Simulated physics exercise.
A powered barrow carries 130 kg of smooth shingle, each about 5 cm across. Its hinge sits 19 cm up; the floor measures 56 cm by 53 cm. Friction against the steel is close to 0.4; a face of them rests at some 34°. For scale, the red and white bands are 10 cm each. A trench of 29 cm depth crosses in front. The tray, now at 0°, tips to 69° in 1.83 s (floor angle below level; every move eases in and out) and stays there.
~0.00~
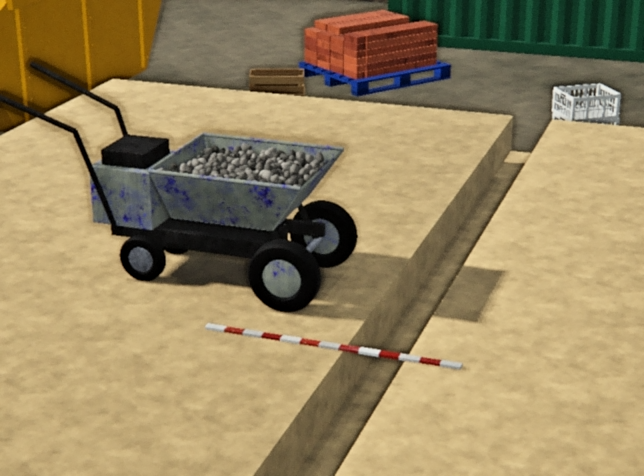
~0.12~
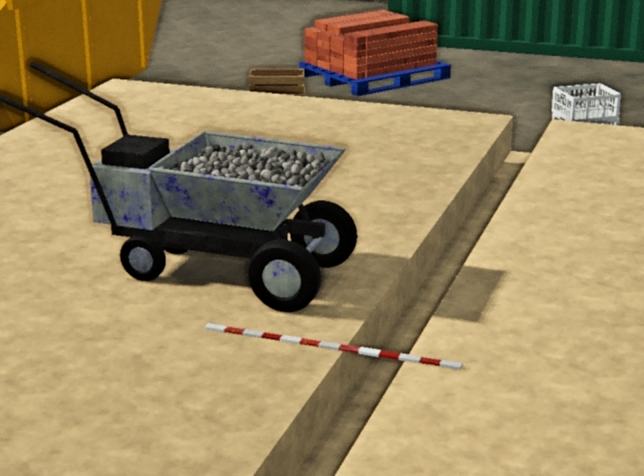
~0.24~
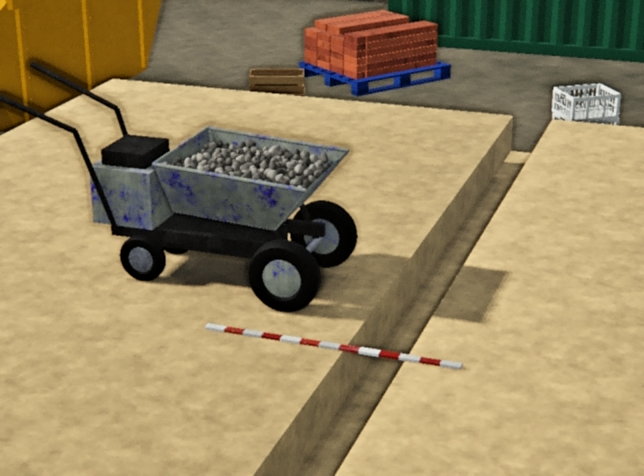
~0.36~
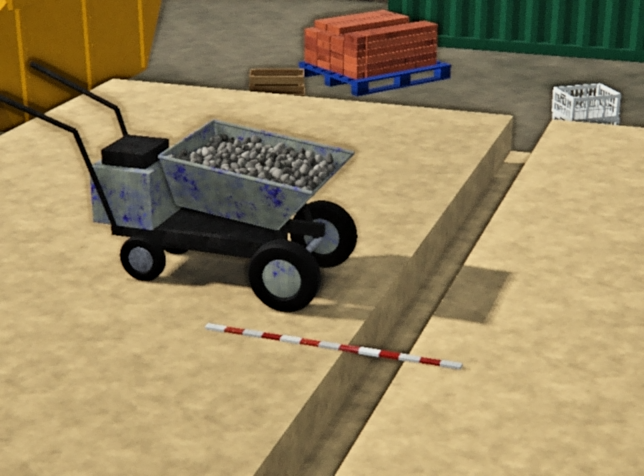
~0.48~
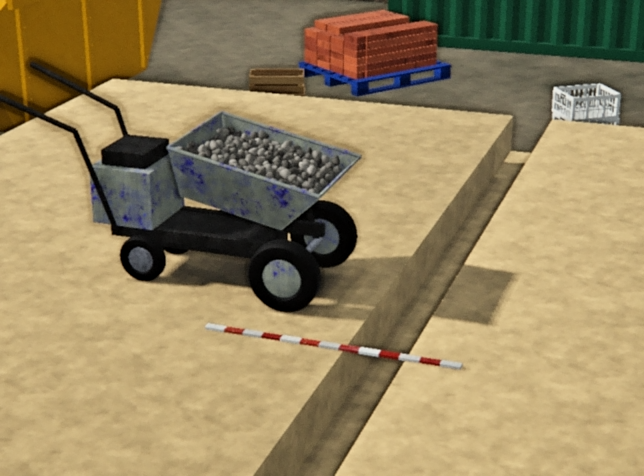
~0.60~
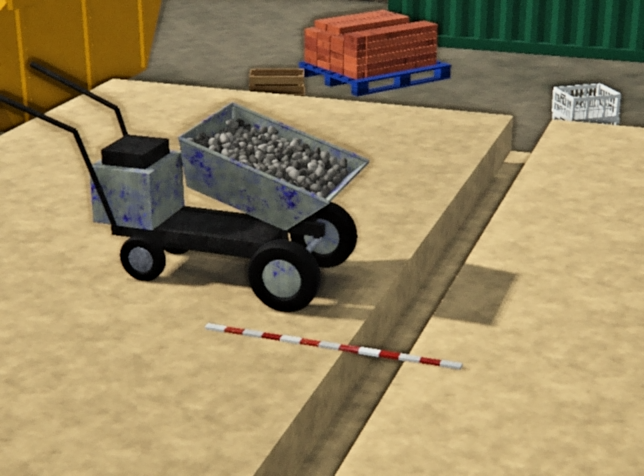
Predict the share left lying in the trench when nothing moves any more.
Close to 69 in a hundred.
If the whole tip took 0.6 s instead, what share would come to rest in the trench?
Then about 40 per cent.
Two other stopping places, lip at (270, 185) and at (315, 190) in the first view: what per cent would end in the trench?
First some 100, then 50 per cent.
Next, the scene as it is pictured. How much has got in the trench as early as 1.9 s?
About 35 per cent by then.
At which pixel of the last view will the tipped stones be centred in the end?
Around (424, 334).
After 1.4 s the floor is at 58°; 98 % in the tray, 2 % in the trench; the foremost stones are at (409, 243).
After 1.9 s the floor is at 69°; 44 % in the tray, 34 % in the trench, 22 % past the trench; the foremost stones are at (528, 301).
After 2.3 s the floor is at 69°; 20 % in the tray, 49 % in the trench, 31 % past the trench; the foremost stones are at (593, 301).
After 4.2 s the floor is at 69°; 0 % in the tray, 69 % in the trench, 31 % past the trench; the foremost stones are at (628, 297).
